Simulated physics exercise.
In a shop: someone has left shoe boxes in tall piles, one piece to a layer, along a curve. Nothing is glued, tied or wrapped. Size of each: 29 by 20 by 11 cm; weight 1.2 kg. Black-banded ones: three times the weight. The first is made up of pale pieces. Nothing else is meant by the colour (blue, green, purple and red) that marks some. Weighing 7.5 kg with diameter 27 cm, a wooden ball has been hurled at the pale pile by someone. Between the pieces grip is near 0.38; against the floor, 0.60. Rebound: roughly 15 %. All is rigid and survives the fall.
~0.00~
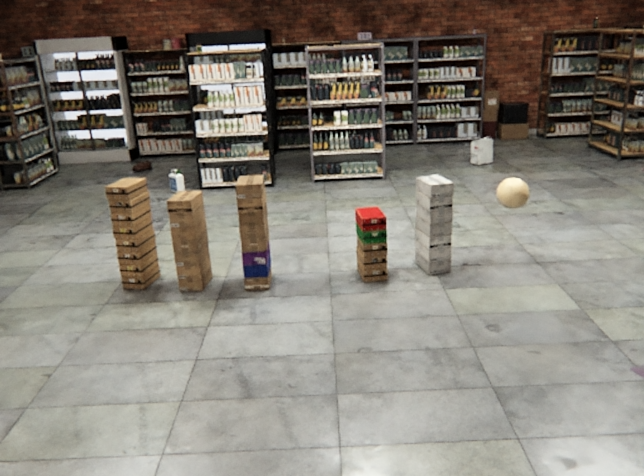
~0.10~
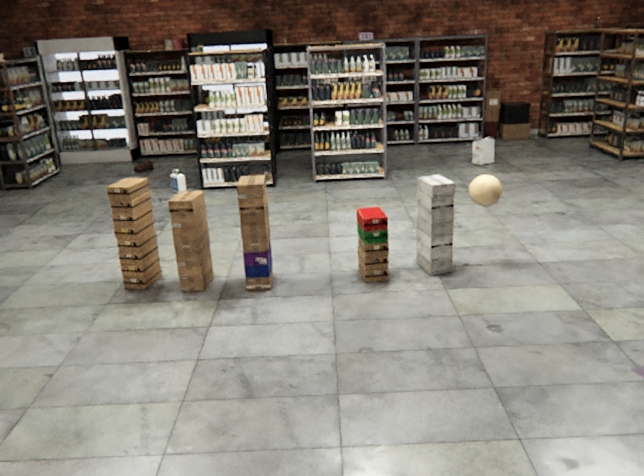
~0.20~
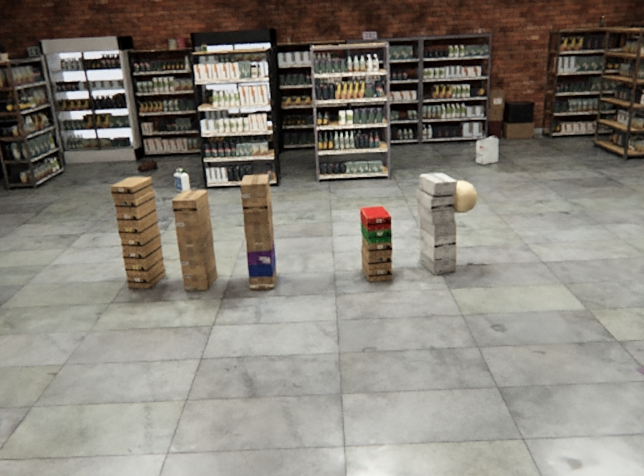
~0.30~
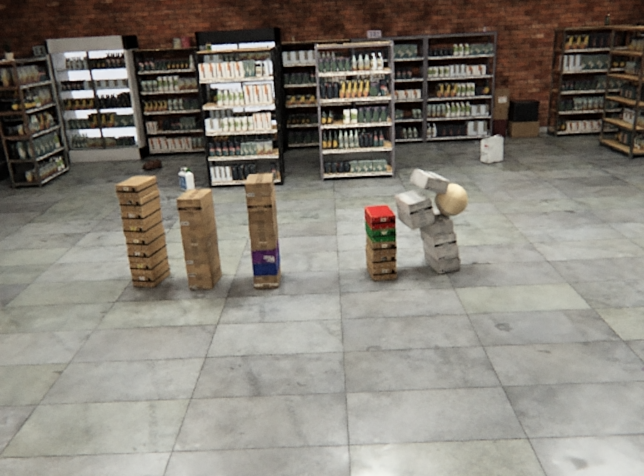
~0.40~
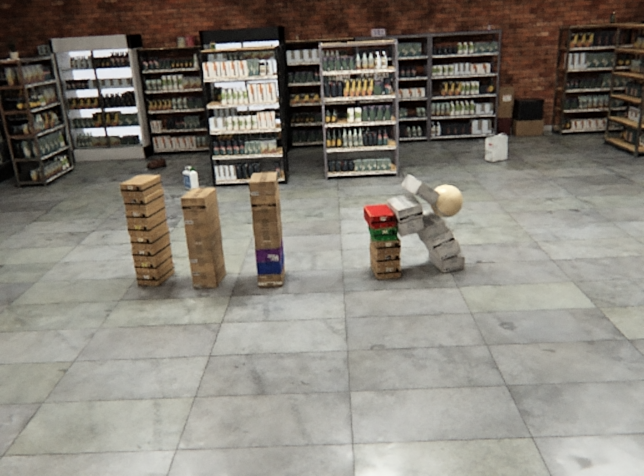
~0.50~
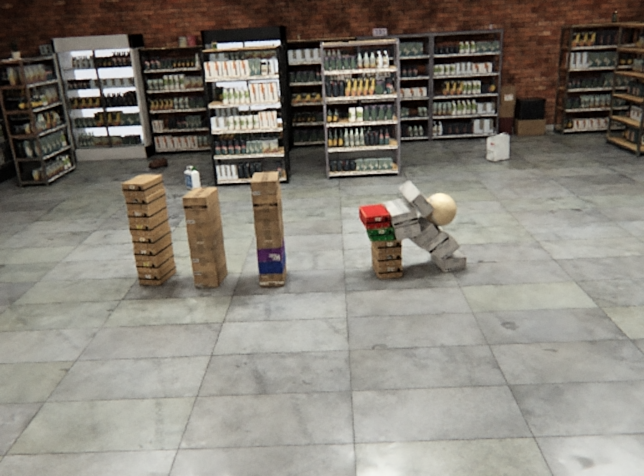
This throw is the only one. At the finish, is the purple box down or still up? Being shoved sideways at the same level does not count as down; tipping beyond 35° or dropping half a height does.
It is still up.
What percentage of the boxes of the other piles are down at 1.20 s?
15 per cent.
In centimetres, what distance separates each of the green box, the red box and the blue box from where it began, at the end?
Approx. shifts in cm - green: 65; red: 85; blue: 0.
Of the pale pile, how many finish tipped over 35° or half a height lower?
Count: 6.
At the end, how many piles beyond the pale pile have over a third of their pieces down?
By my count, 1.
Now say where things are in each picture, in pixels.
In the first picture (places mark the middle of the side facing us; the camera pans a little), ball (513, 193) 53 cm from contact, 3.0 m/s; purple box (254, 259); red box (374, 224); blue box (256, 271); the rest undisturbed.
Ball (486, 191) 25 cm from contact, 2.8 m/s; purple box (256, 259), in the second picture.
Ball (461, 197) after contact, 1.6 m/s; purple box (259, 258), in the third picture.
Ball (451, 200) after contact, 0.9 m/s; purple box (264, 257); the rest undisturbed, in the fourth picture.
Ball (446, 201) after contact, 0.8 m/s; purple box (268, 256); red box (383, 222) shifted 39 mm; 2 disturbed, none down, in the fifth picture.
Ball (440, 210) after contact, 1.0 m/s; purple box (269, 255); red box (378, 222) shifted 9 cm; green box (382, 235) shifted 55 mm; 2 disturbed, none down, in the sixth picture.
After 0.80 s, 5 of the pale pile down; none of the 28 other boxes down, 5 disturbed; purple box unmoved; green box leaning 12°.
After 1.20 s, 6 of the pale pile down; 4 of the 28 other boxes down; purple box unmoved; red box on its side.
At rest (2.2 s), 6 of the pale pile down; 4 of the 28 other boxes down; purple box unmoved; red box upside down; green box on its side. As the last picture would show them, middles, purple box near (270, 249), red box near (297, 269).
